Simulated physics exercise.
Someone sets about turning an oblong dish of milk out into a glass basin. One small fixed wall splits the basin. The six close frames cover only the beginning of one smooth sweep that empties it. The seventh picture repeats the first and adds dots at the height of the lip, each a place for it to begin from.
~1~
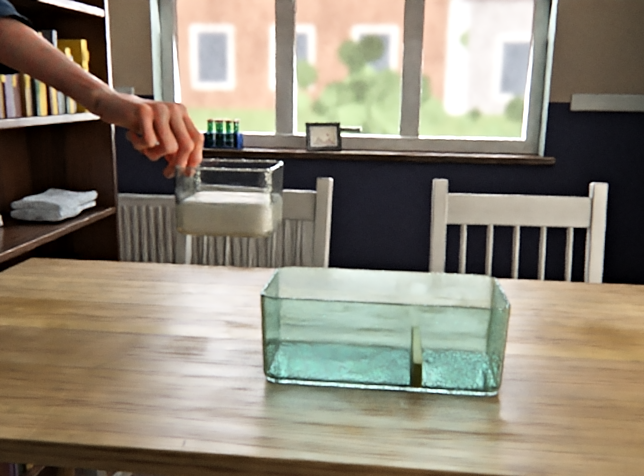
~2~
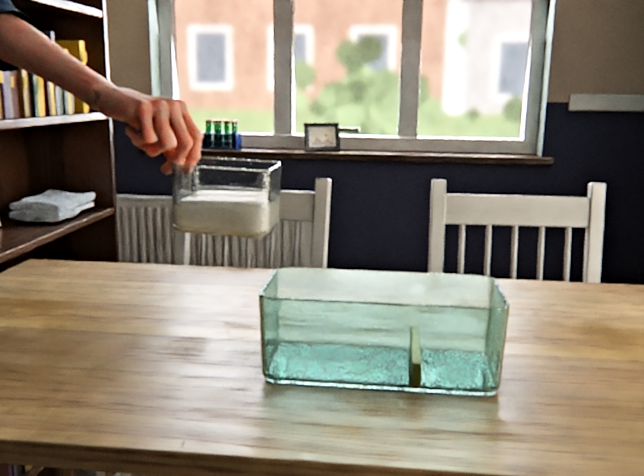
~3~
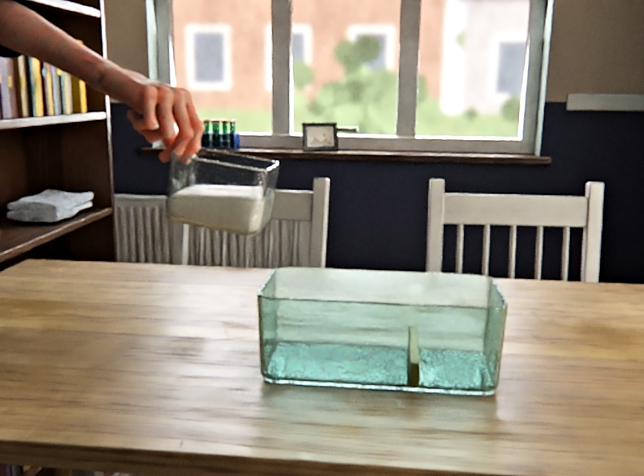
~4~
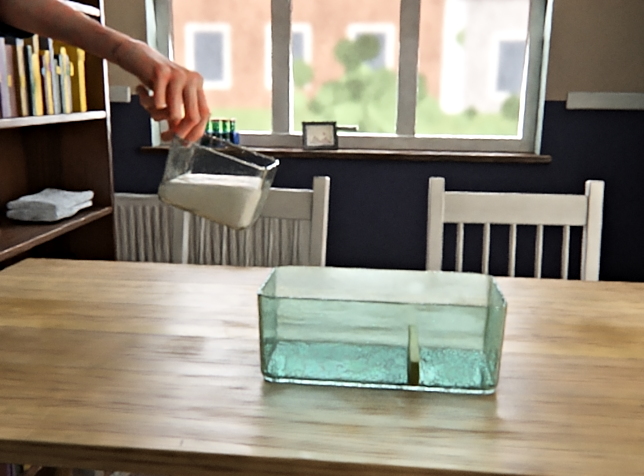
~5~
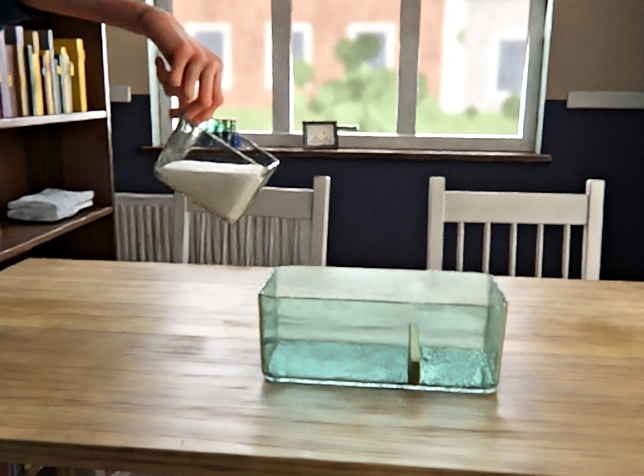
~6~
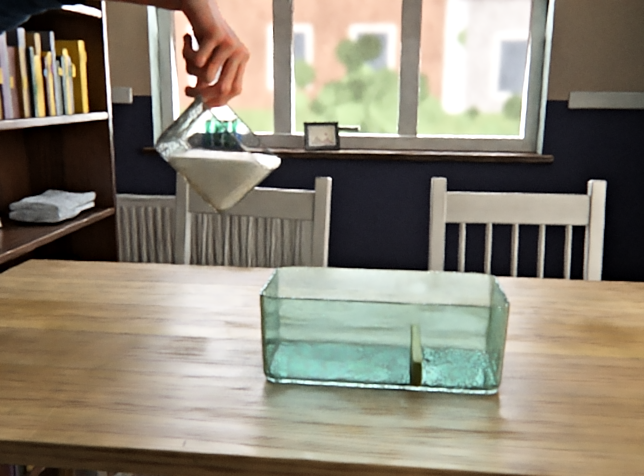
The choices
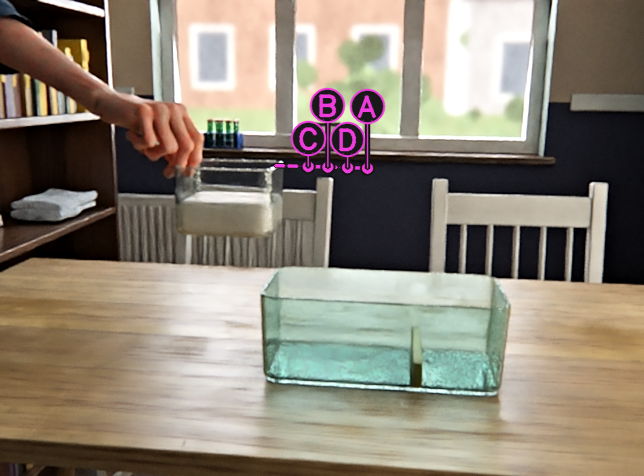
A hand held a clear glass dish of milk above and to the left of a greenish glass basin on a wooden table, then gradually tilted it steeply to the right.
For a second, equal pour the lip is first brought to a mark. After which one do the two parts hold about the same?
Choose D.
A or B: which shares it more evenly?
A.
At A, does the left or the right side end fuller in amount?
The right one.
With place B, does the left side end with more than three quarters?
Yes, it does.
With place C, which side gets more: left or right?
The left side.
In magenta, A at (367, 168); B at (327, 167); C at (308, 166); D at (347, 167).
With A, about 16 % ends left of the wall and 82 % right of it.
With B, about 93 % ends left of the wall and 6 % right of it.
With C, about 89 % ends left of the wall and 8 % right of it.
With D, about 54 % ends left of the wall and 44 % right of it.
